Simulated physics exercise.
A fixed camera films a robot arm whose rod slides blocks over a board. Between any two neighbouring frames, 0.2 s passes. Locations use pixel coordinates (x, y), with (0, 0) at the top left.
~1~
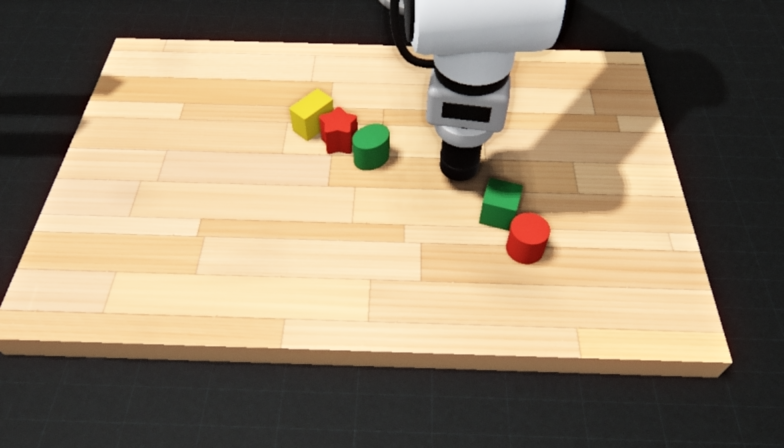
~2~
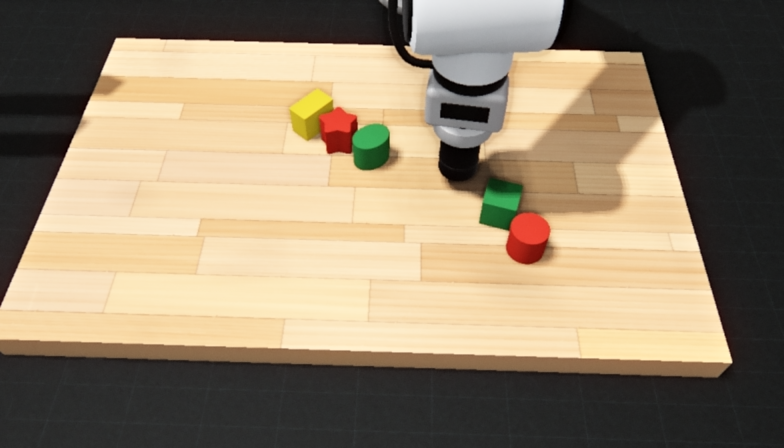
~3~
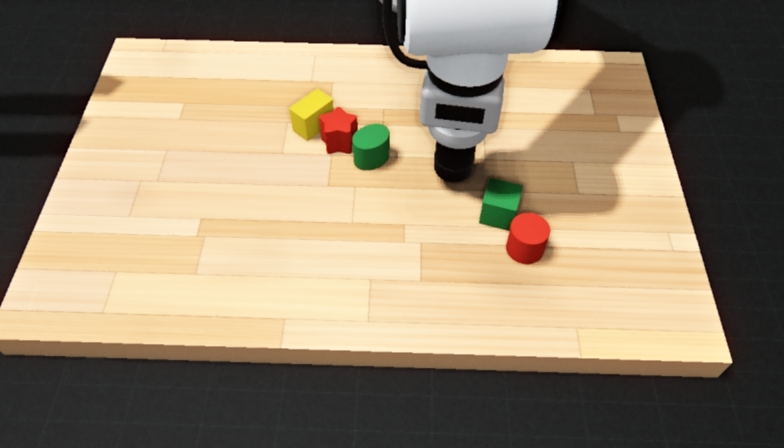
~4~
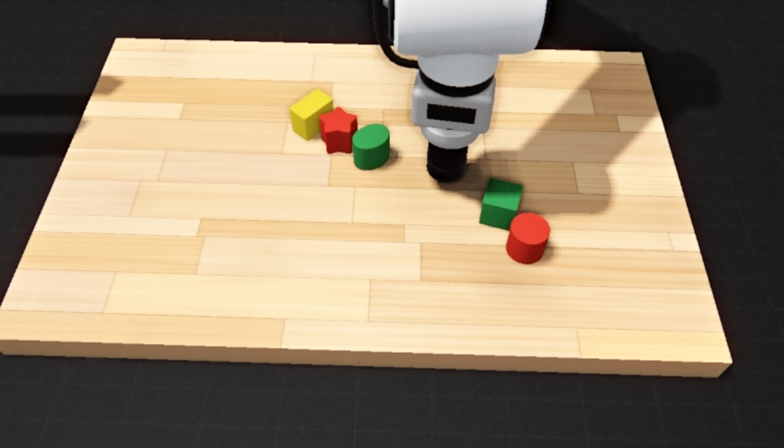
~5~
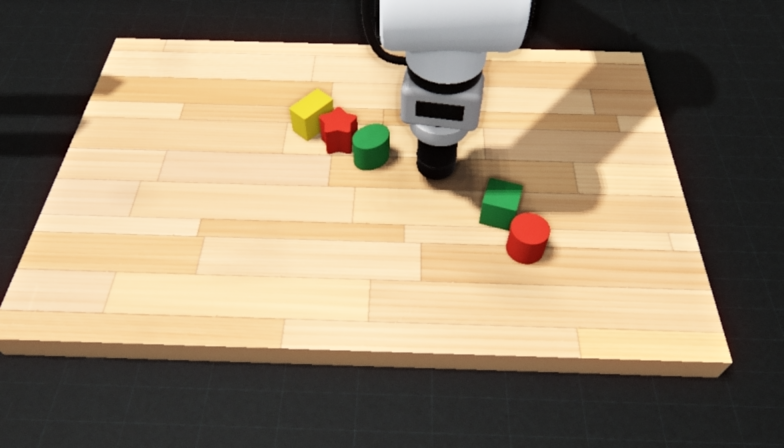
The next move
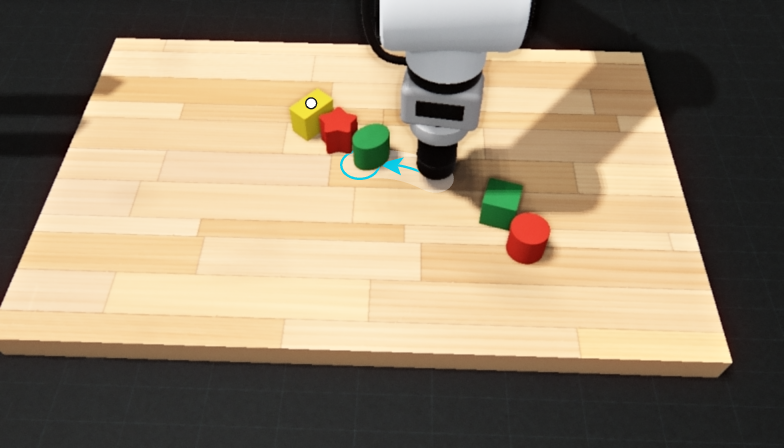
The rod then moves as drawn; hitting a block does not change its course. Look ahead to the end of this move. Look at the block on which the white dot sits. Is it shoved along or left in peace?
By the last moment of the path, the block on which the white dot sits has shifted.
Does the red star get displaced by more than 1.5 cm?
I'd say yes.
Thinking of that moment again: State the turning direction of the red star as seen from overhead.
My prediction: CW.
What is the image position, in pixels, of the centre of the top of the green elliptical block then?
The green elliptical block ends near (325, 134).
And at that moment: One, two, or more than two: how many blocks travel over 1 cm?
My best guess is that three blocks or more move over 1 cm.
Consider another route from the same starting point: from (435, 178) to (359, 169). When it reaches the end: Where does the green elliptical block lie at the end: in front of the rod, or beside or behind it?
It is still in front.
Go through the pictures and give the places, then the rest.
In the first frame, rod tip (459, 168); block tops, yellow rectangular block (311, 103); red star (338, 120); green elliptical block (371, 136); green square (503, 194).
In the second frame, rod (457, 168); blocks unchanged.
In the third frame, rod (453, 169); blocks unchanged.
In the fourth frame, rod (446, 169); blocks unchanged.
In the fifth frame, rod (436, 166); yellow rectangular block (311, 103); red star (338, 120); green elliptical block (371, 136); green square (503, 194).
Path on the board, from (435, 178) via (411, 168) and (386, 164), ending at (360, 164); the dot is on the yellow rectangular block.
The first path, step by step. Halfway along, rod (399, 154); green elliptical block (365, 135).
At the end, rod (360, 153); yellow rectangular block (300, 95); red star (314, 114), turned 40° clockwise; green elliptical block (325, 134); green square in place.
